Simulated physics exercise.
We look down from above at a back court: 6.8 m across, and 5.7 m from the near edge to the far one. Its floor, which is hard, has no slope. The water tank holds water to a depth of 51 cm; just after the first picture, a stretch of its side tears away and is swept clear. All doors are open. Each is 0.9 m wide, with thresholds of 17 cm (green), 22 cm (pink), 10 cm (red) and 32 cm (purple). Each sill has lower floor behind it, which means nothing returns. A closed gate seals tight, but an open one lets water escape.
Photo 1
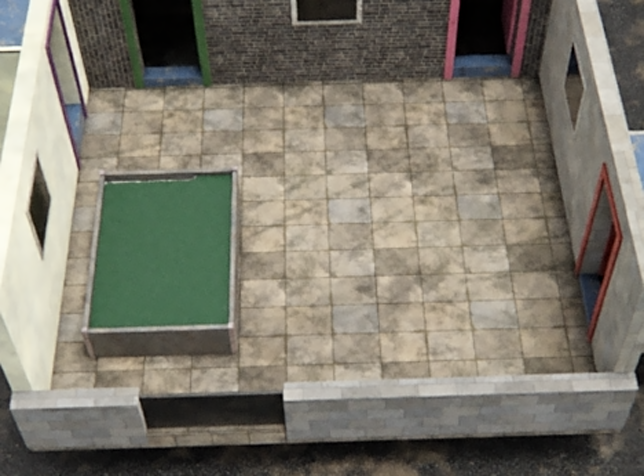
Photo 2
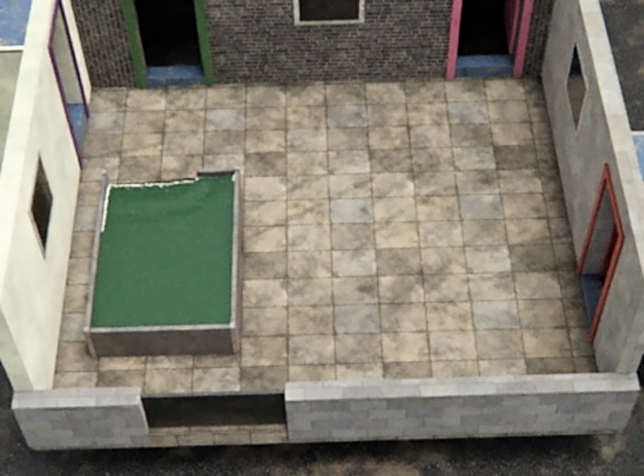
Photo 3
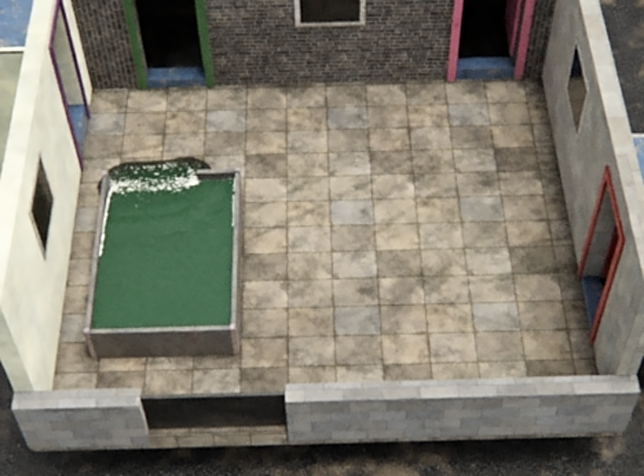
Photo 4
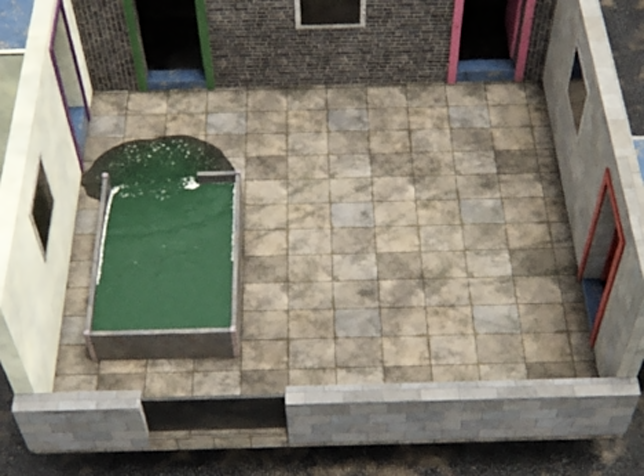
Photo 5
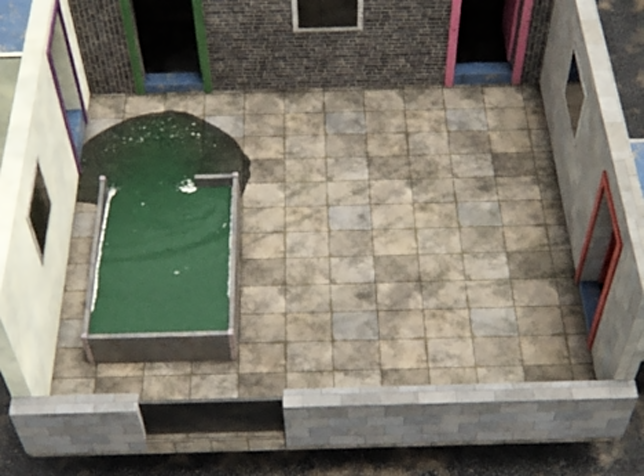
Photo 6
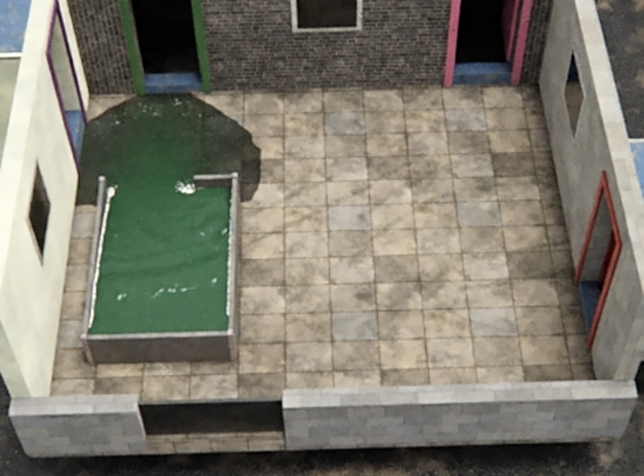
A tank of green water opens at its far side and water spreads across the tiled floor.
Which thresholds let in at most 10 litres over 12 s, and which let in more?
The green door lets in more; the pink door lets in at most that; the red door lets in at most that; the purple door lets in at most that.
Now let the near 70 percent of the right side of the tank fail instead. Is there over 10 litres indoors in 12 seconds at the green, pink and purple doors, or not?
So green ends up short of it, pink short of it, purple short of it.
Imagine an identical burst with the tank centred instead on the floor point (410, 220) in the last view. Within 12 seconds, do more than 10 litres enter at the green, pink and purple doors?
Compared with that limit, green falls short, pink falls short and purple falls short.
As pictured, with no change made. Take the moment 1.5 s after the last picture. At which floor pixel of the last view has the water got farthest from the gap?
About (386, 92) in the last view.
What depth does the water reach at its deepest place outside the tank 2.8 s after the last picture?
About 26 cm at most.
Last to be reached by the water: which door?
It's the red door that comes last.
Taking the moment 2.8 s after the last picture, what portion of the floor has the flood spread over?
Around 35 per cent.
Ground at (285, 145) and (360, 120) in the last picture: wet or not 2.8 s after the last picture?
I'd call them drenched and then drenched.
Then, 0.7 s after the last picture water covers 15 % of the floor and is deepest (42 cm) near (89, 100); green door 27 cm at the sill, 15 L in, pink door not reached, red door not reached, purple door 20 cm at the sill, 0 L in.
Then, 1.5 s after the last picture water covers 20 % of the floor and is deepest (37 cm) near (97, 135); green door 31 cm at the sill, 51 L in, pink door not reached, red door not reached, purple door 25 cm at the sill, 0 L in.
Then, 2.8 s after the last picture water covers 35 % of the floor and is deepest (26 cm) near (113, 99); green door 24 cm at the sill, 110 L in, pink door 3 cm at the sill, 0 L in, red door not reached, purple door 24 cm at the sill, 0 L in.
Then, 6.3 s after the last picture water covers 70 % of the floor and is deepest (14 cm) near (87, 117); green door 14 cm at the sill, 127 L in, pink door 9 cm at the sill, 0 L in, red door 6 cm at the sill, 0 L in, purple door 13 cm at the sill, 0 L in.
Then, 11.3 s after the last picture water covers 95 % of the floor and is deepest (10 cm) near (181, 372); green door 6 cm at the sill, 127 L in, pink door 7 cm at the sill, 0 L in, red door 8 cm at the sill, 0 L in, purple door 6 cm at the sill, 0 L in.
